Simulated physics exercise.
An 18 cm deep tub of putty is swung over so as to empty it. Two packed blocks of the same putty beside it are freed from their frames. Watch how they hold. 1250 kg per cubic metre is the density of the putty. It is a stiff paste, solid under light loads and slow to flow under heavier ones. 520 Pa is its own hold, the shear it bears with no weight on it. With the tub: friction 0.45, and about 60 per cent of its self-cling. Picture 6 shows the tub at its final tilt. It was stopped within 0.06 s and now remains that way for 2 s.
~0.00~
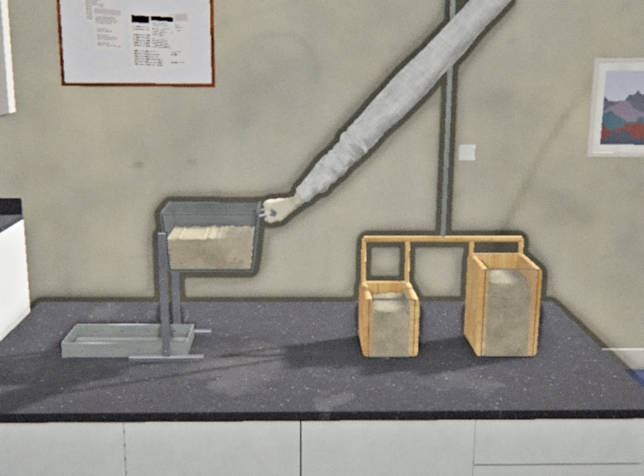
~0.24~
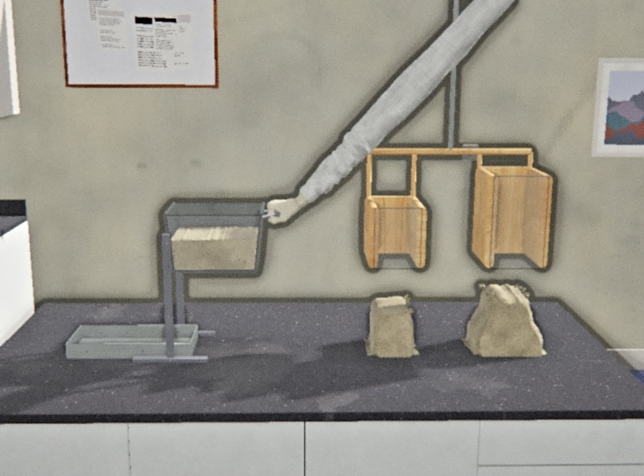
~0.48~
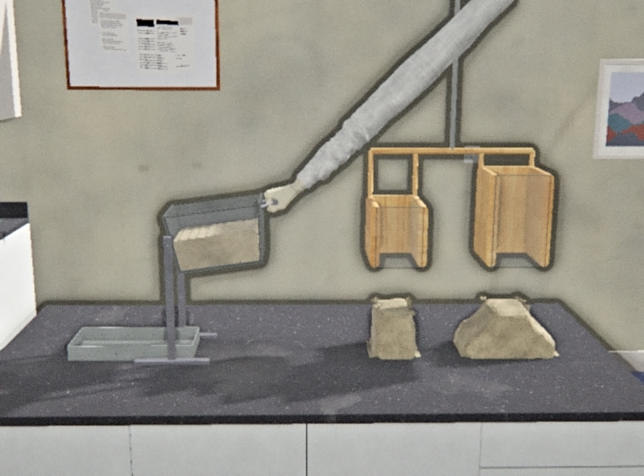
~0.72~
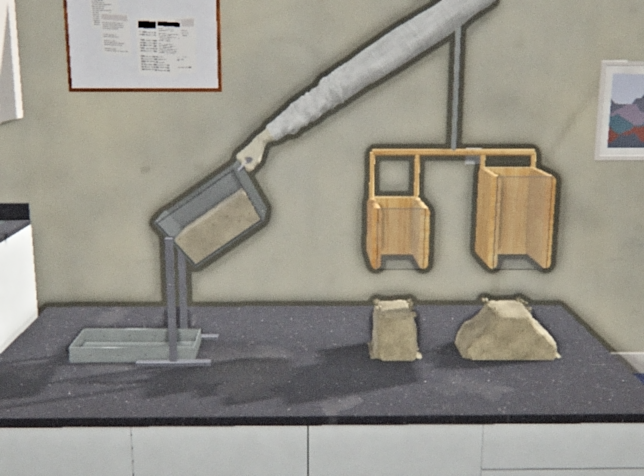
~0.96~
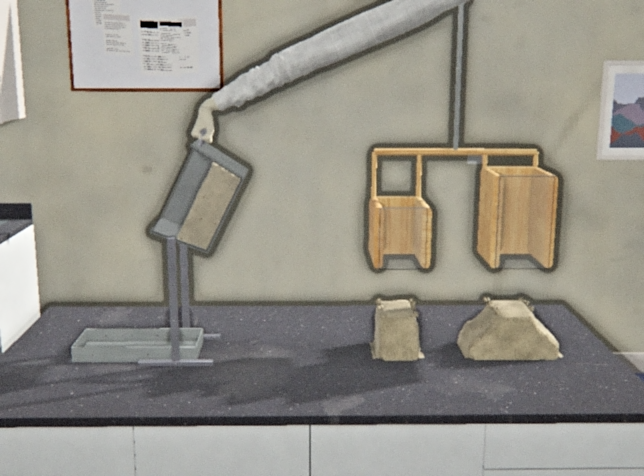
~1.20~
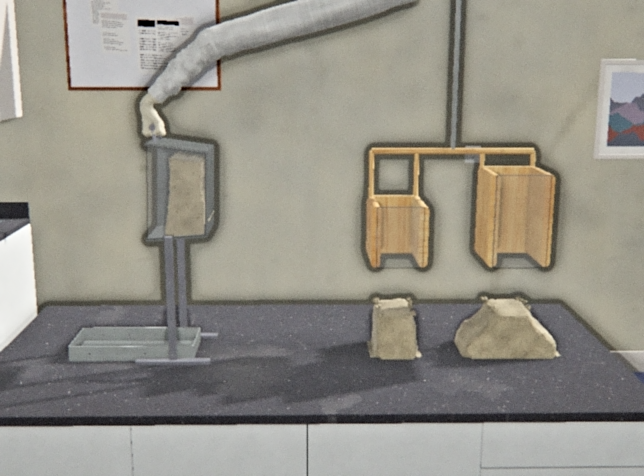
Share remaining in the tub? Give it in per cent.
Close to 51 %.
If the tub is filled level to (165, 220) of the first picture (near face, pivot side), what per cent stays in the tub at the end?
I'd guess around 30 in a hundred.
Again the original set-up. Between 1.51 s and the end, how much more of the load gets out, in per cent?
Around 18 % of the whole load.
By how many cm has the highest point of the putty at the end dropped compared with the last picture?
The top ends up some 16 cm below its level in the last picture.
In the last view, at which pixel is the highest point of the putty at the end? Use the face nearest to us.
Close to pixel (191, 209).
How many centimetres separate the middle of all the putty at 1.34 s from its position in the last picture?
5 cm.
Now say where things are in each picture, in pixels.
In the first picture, handle-side rim at (256, 213), tilt 0 degrees; crest of the putty at (212, 238); block heights 16 cm, 25 cm (left to right).
In the second picture, handle-side rim at (260, 214), tilt 0 degrees; crest of the putty at (215, 239); block heights 16 cm, 20 cm (left to right).
In the third picture, handle-side rim at (257, 204), tilt 8 degrees; crest of the putty at (253, 231); block heights 15 cm, 16 cm (left to right).
In the fourth picture, handle-side rim at (232, 169), tilt 35 degrees; crest of the putty at (242, 195); block heights 15 cm, 16 cm (left to right).
In the fifth picture, handle-side rim at (191, 148), tilt 63 degrees; crest of the putty at (215, 165); block heights 15 cm, 16 cm (left to right).
In the sixth picture, handle-side rim at (146, 146), tilt 88 degrees; crest of the putty at (172, 159); block heights 15 cm, 16 cm (left to right).
After 1.34 s, the tub is at 88 degrees and holds 100 %.
After 1.51 s, the tub is at 88 degrees and holds 68 %.
After 1.68 s, the tub is at 88 degrees and holds 51 %.
After 1.85 s, the tub is at 88 degrees and holds 51 %.
After 3.20 s, the tub is at 88 degrees and holds 51 %.
